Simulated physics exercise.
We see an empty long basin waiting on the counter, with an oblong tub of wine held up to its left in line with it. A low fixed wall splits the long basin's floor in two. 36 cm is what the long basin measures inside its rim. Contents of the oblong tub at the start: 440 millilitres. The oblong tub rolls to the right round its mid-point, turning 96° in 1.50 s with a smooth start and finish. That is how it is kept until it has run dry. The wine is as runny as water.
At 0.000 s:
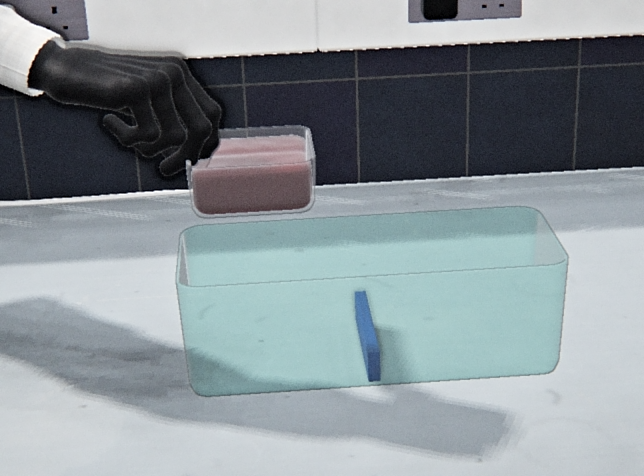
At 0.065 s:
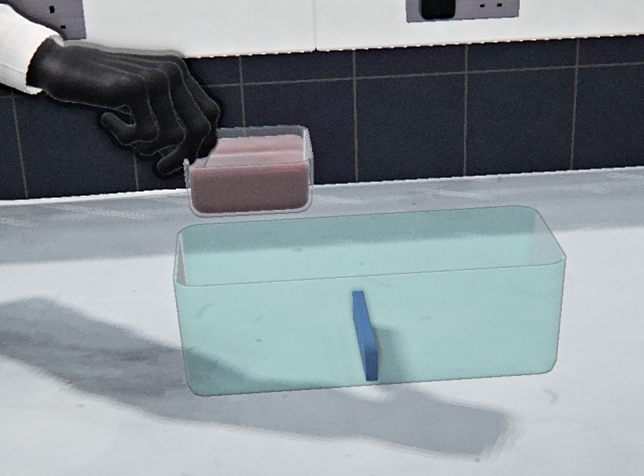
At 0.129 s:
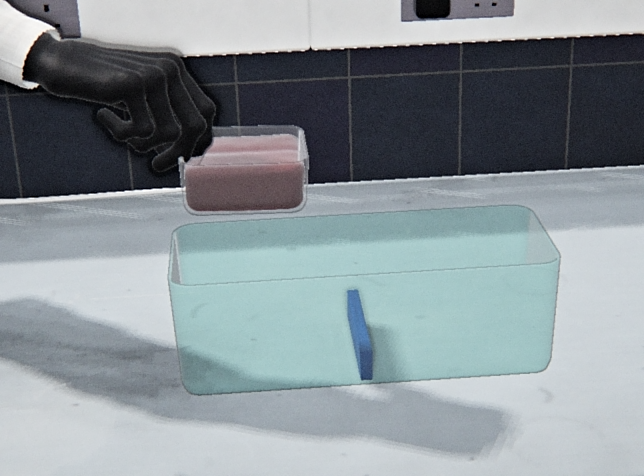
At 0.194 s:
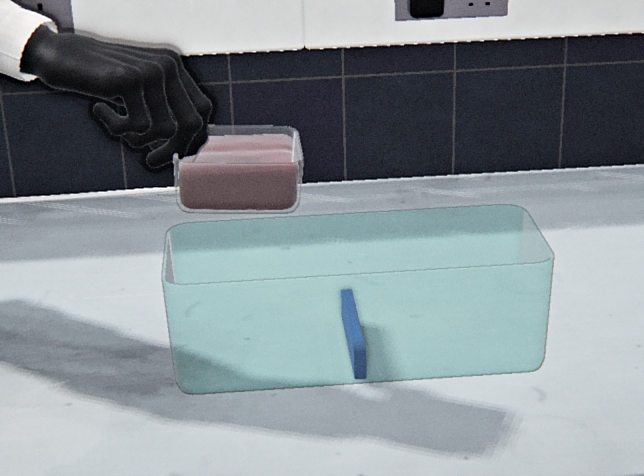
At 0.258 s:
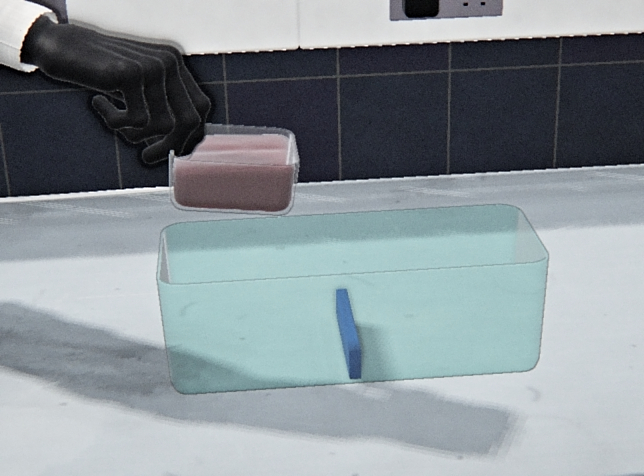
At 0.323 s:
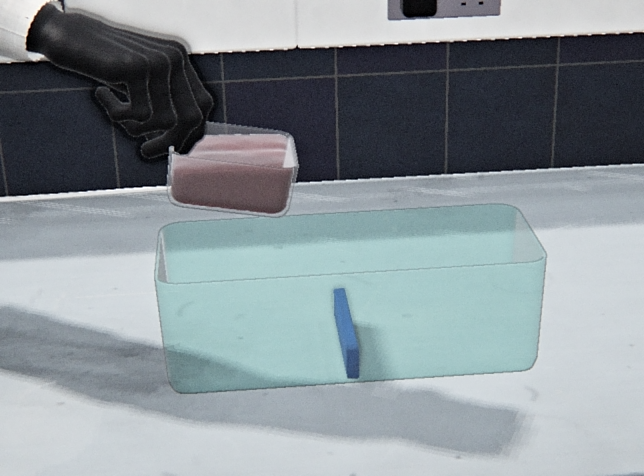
At first, a black-gloved hand holds a small clear tub of pinkish-red liquid level above the left part of a long, empty, pale teal basin with a blue upright piece. Then the tub tilts slightly down to the right, while the view drifts a little and the basin stays empty.
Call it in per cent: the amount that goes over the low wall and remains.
I would put it at about 64 per cent.
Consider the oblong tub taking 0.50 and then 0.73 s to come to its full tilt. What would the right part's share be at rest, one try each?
First 50, then 60 per cent.
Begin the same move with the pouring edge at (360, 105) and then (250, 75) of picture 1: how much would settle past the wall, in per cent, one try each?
I'd expect close to 85 per cent and then close to 10 per cent.
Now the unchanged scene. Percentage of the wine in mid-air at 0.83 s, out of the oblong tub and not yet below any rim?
26 %.
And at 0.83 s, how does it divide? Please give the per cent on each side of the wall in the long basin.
Left: Around 7. Right: Around 26.
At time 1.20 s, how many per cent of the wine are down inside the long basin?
Some 86 percent.
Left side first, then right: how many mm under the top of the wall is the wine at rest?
Left side: Around 26 mm. Right side: Around 22 mm.
By 0.83 s the tilt is 56° and 42 per cent is still to pour, 7 is left of the wall and 26 right of it.
By 1.20 s the tilt is 87° and 10 per cent is still to pour, 24 is left of the wall and 63 right of it.
By 1.58 s the tilt is 96° and 2 per cent is still to pour, 34 is left of the wall and 63 right of it.
By 2.00 s the tilt is 96° and 0 per cent is still to pour, 36 is left of the wall and 64 right of it.
At rest 36 per cent lies left of the wall, 64 right of it and 0 outside.
